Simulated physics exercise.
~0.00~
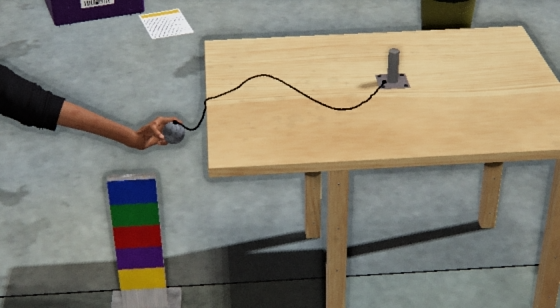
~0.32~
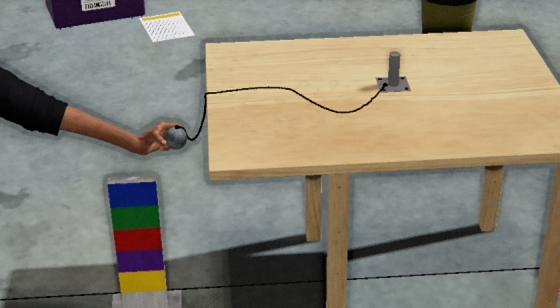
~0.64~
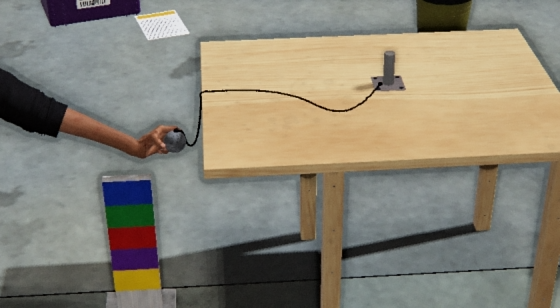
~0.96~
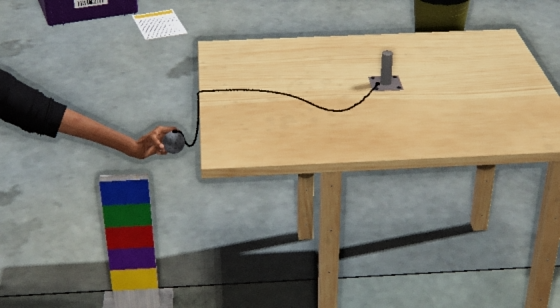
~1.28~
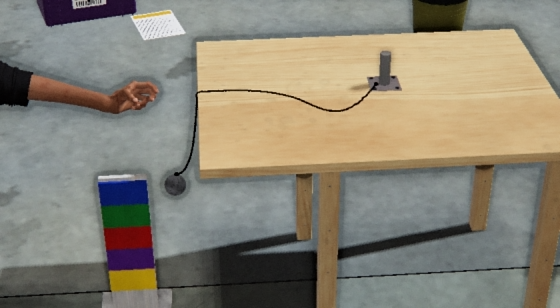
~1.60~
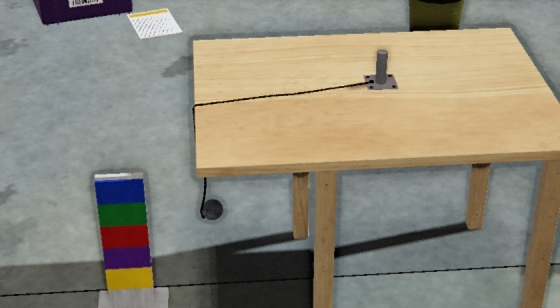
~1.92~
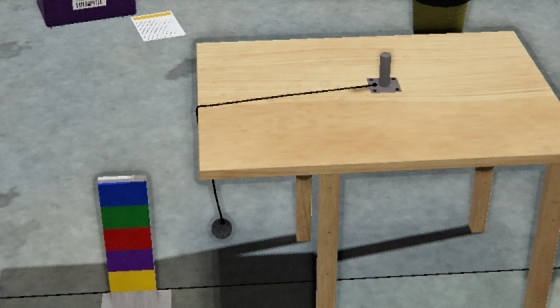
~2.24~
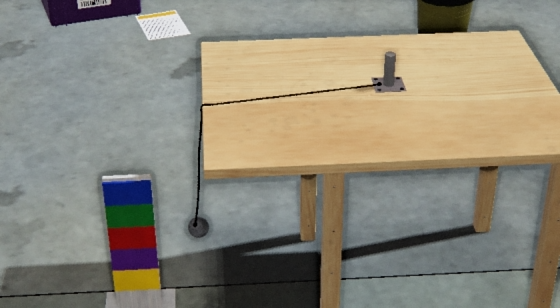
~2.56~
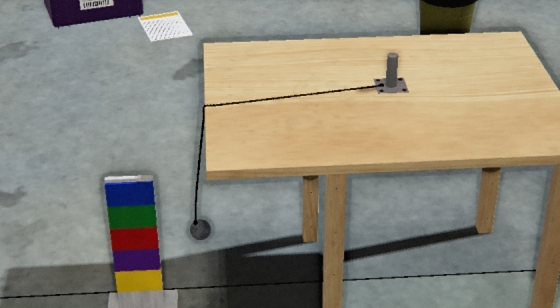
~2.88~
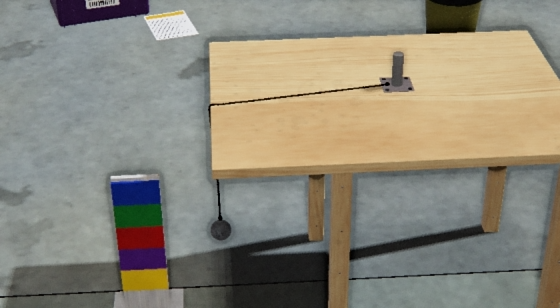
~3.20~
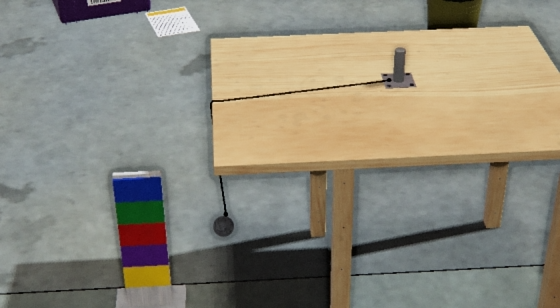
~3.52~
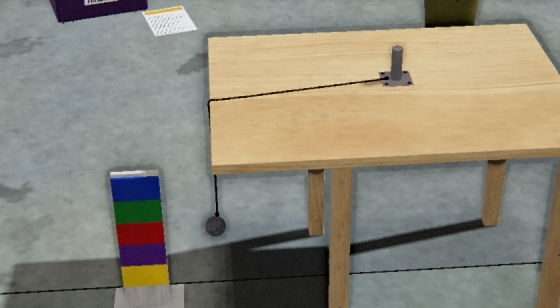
In the video, a hand holds a grey ball tied to a dark cord beside a wooden table, near a board with coloured bands. The hand lets go and withdraws, the ball drops, the cord pulls taut, and the ball sways slightly, ending level with the red band.
